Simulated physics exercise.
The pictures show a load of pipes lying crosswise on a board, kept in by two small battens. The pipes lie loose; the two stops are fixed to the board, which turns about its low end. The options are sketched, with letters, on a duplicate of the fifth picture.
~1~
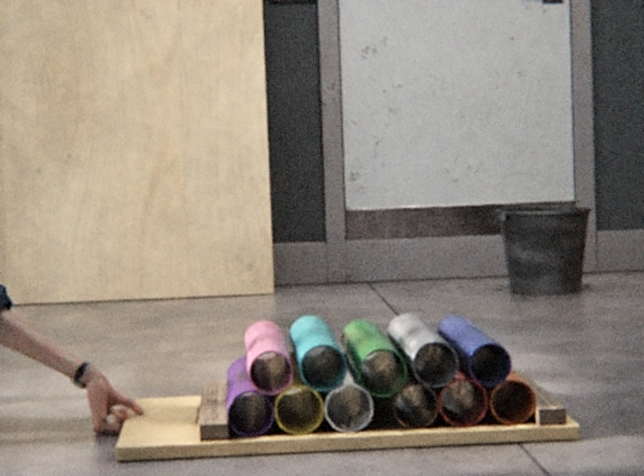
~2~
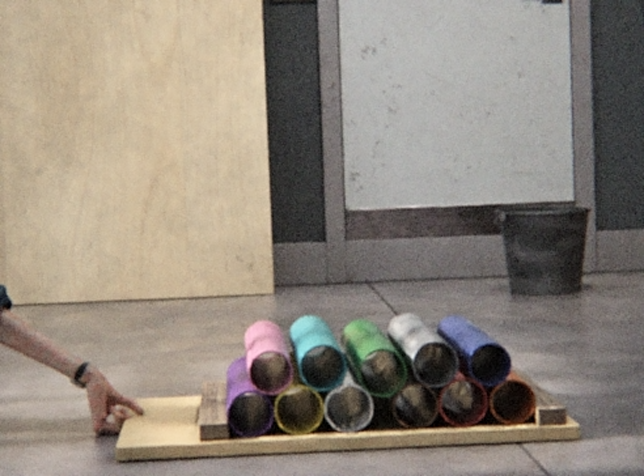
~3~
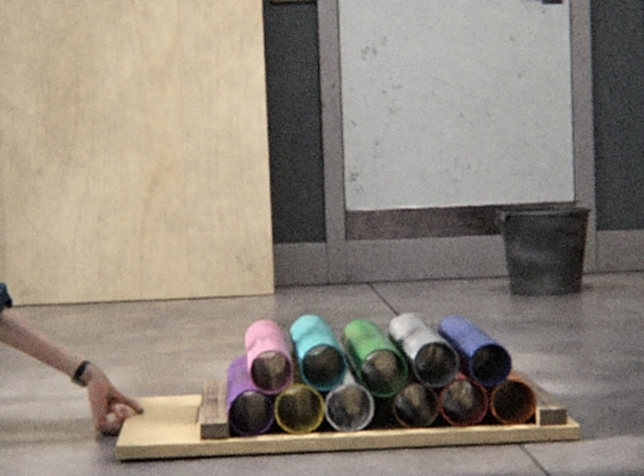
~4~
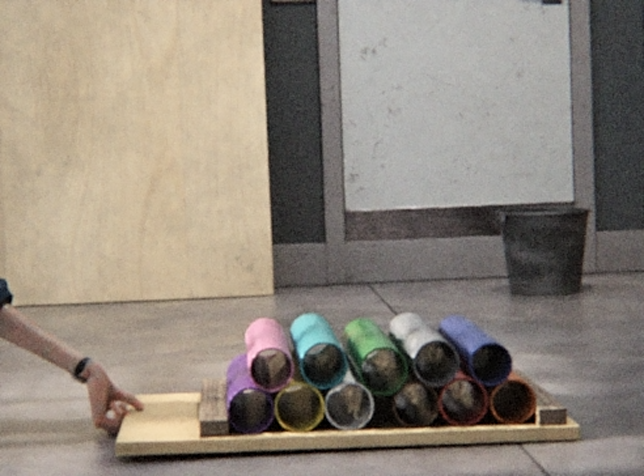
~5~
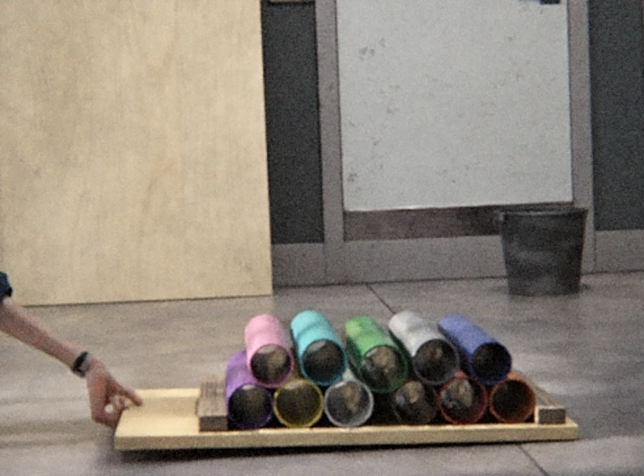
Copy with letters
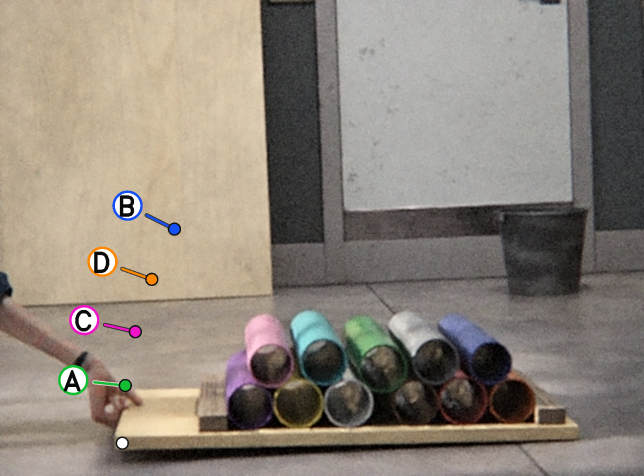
On a grey concrete floor, seen from the front by a steady camera, a pale plywood sheet, a whitish panel and a dark bucket stand behind a long wooden board. Pink, turquoise, green, silver and blue pipes lie above a purple, yellow, white, brown, red and orange row between small battens. A hand from the left holds the board's left end, motionless at first, then raises it very slightly.
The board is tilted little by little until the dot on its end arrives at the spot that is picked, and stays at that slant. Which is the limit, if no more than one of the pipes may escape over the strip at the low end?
No higher than D.
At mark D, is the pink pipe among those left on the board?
The pink pipe: Yes.
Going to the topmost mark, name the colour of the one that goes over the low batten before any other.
The blue one.
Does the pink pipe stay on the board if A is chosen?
Yes.
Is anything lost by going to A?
No.
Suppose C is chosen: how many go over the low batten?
The count is none.
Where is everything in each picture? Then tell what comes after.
The first picture shows brown pipe (416, 406); red pipe (463, 402); orange pipe (513, 402).
The second picture shows orange pipe (513, 402); green pipe (383, 372).
The third picture shows board (340, 409); purple pipe (251, 413); yellow pipe (300, 409); white pipe (349, 407).
The fourth picture shows board (339, 408); purple pipe (251, 410); yellow pipe (300, 407).
The fifth picture shows board (338, 405); purple pipe (250, 406); yellow pipe (299, 403).
On the marked copy, A at (125, 386); B at (175, 229); C at (135, 332); D at (152, 280); the white dot at (122, 443).
Following D. Soon after the start, board at 15°.
Later, board at 22°.
In the end, board at 22°, none over the low batten.
As for the rest, A none over the low batten; B four over the low batten (green, grey, blue, turquoise); C none over the low batten.
